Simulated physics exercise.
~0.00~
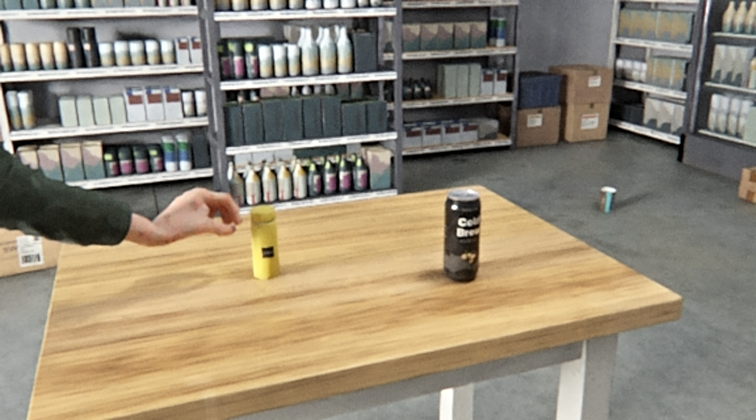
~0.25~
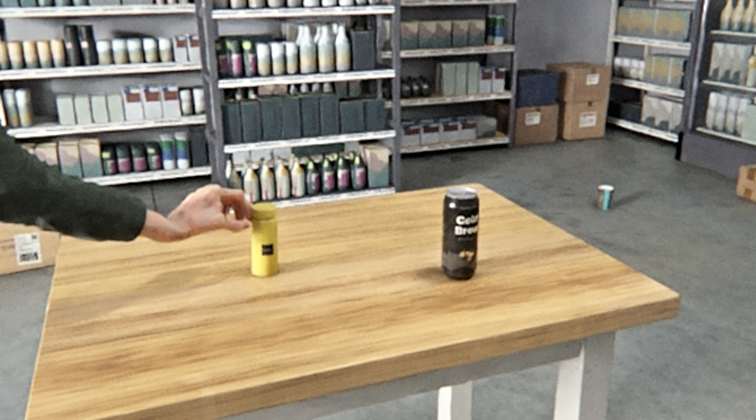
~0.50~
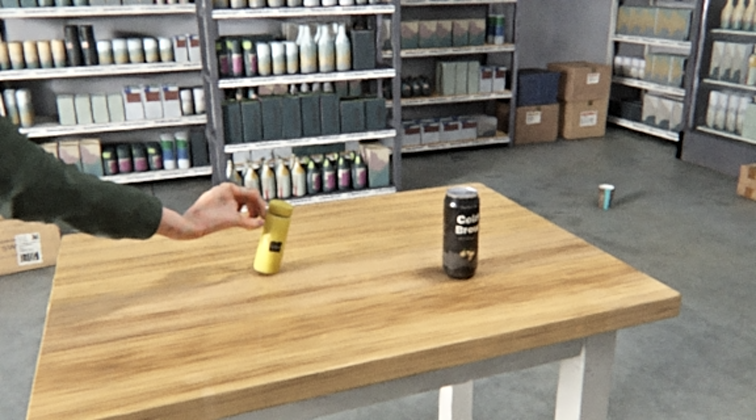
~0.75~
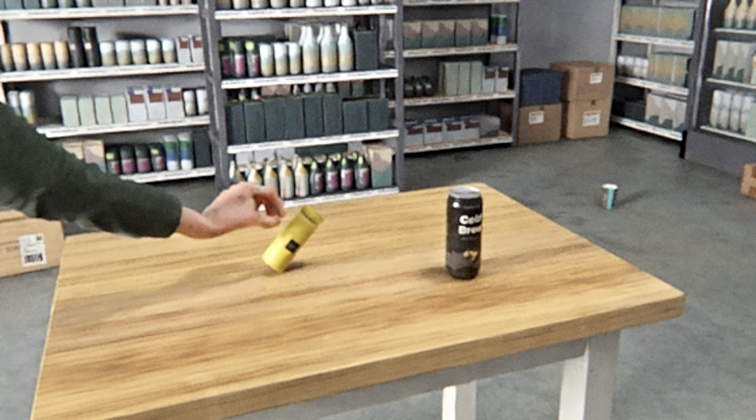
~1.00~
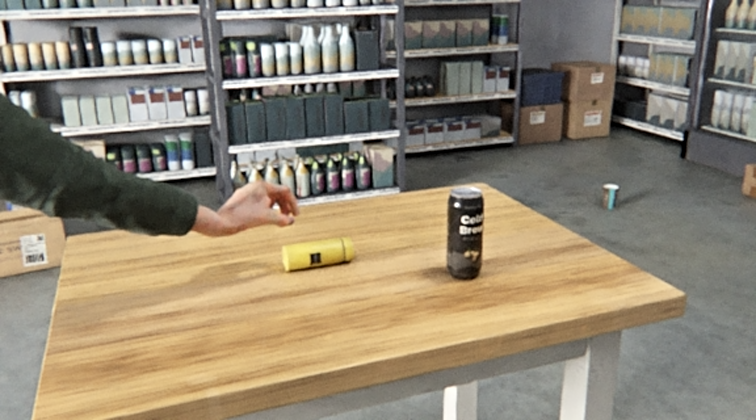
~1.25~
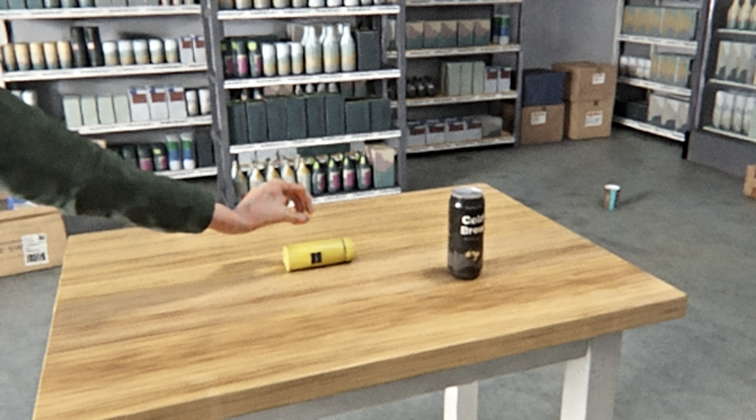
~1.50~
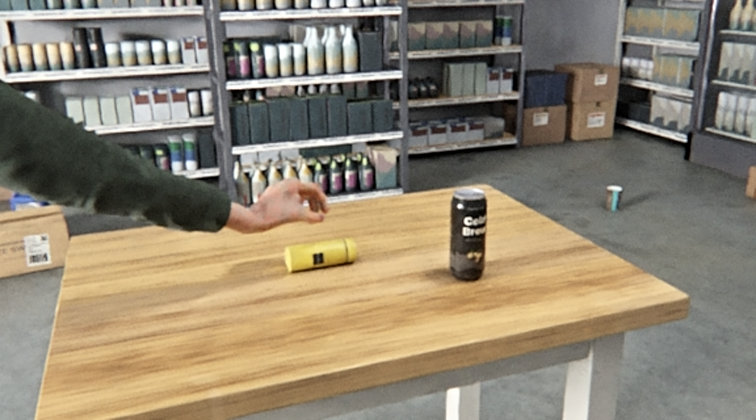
Yellow shaker tilting rightward as a hand pushes near its top, then toppling onto its side beside an upright black can.
